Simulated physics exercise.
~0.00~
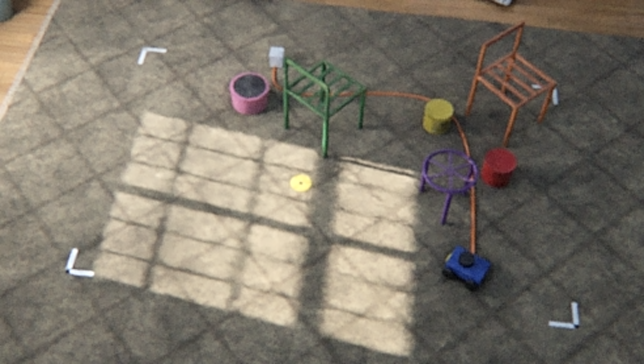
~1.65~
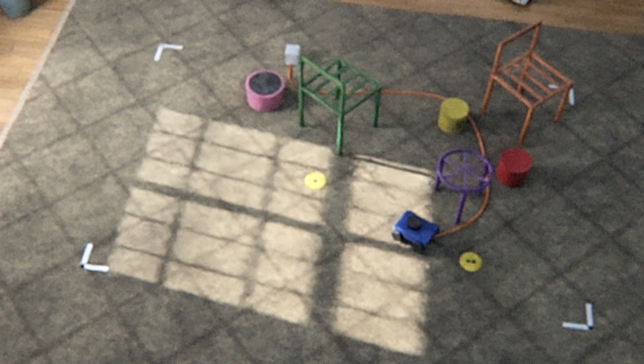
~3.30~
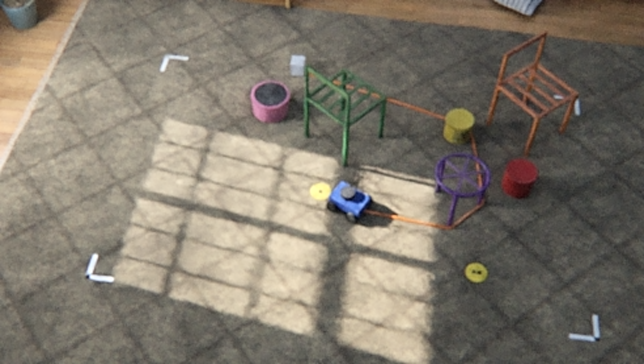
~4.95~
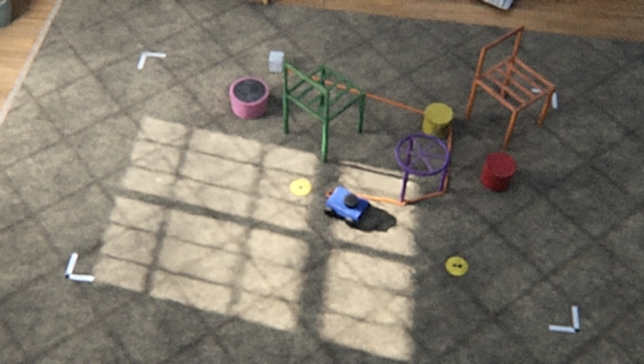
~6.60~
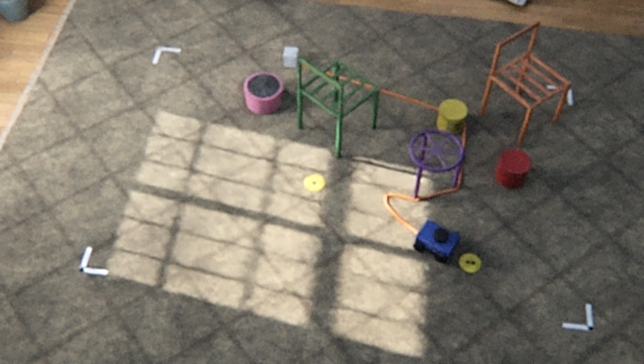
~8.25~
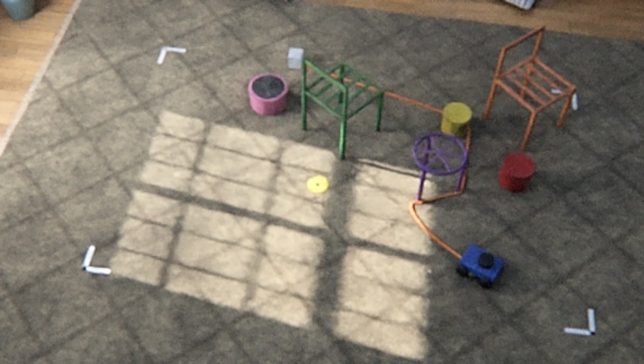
A small blue cart trailing an orange lead moves up and left across a patterned rug to a yellow mark, and the lead pulls the purple stool a little up and left before the cart returns down and right, stopping near its start with the lead still plugged in.
